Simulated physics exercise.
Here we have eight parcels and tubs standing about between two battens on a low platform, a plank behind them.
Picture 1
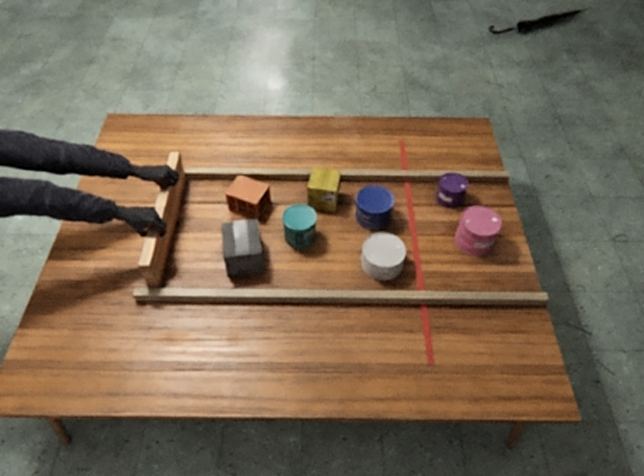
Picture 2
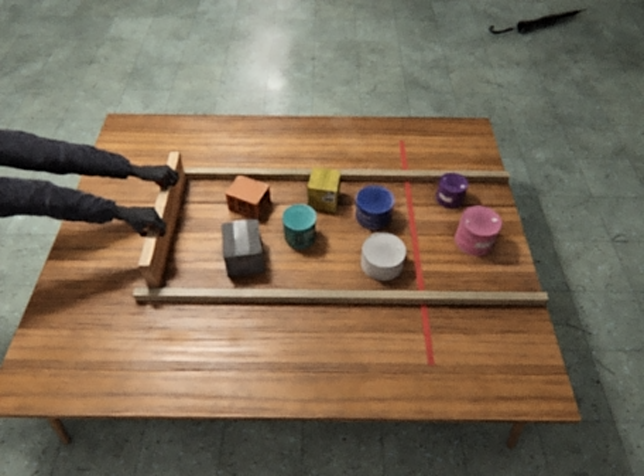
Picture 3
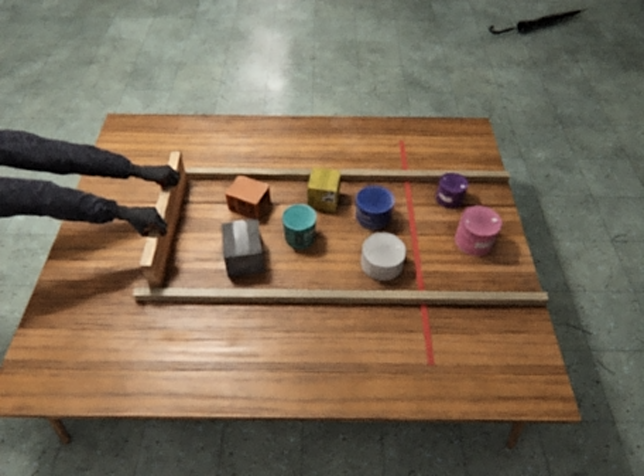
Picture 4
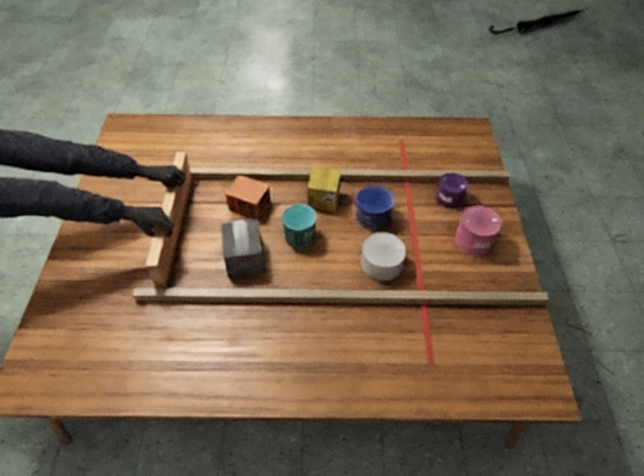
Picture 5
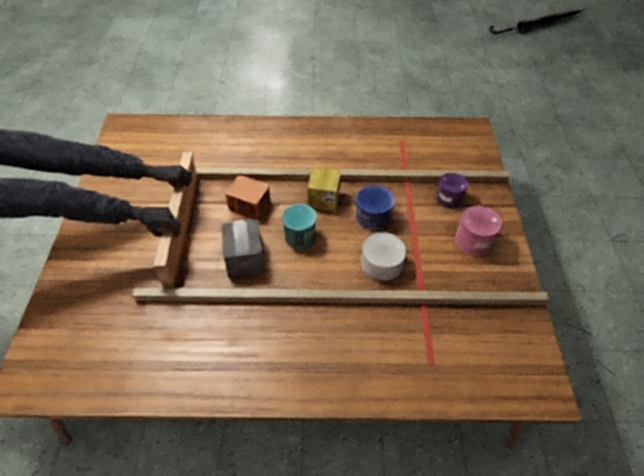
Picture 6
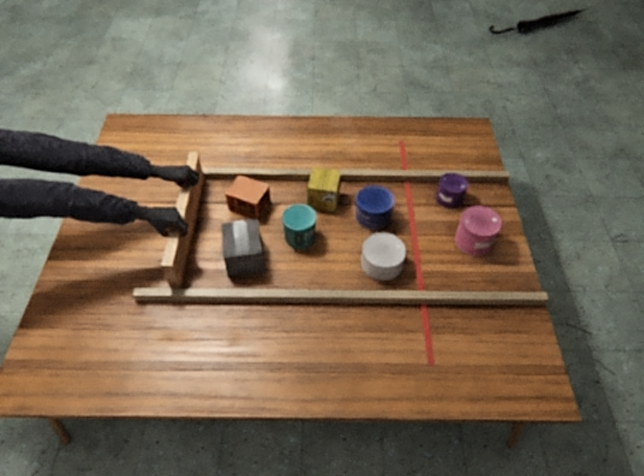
Gloved hands sliding a wooden plank slightly right between two battens on a table, toward eight boxes and tubs standing still.
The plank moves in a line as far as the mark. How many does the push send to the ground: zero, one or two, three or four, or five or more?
Here the number that fall off is zero.
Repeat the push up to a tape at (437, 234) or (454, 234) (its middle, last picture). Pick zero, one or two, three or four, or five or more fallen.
Taking them in turn, zero; one or two.
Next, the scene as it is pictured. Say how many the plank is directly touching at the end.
It touches 3.
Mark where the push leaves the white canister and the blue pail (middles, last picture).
The white canister at (478, 258), the blue pail at (462, 214).
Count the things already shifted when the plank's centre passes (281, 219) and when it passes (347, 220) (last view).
At the one place 4, at the other 6.
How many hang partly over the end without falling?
Overhanging: 0.
Soon after, none off yet; pink canister at rest near (478, 231); purple canister at rest near (452, 191); white canister at rest near (383, 257).
In the end, the number that fall off is zero.
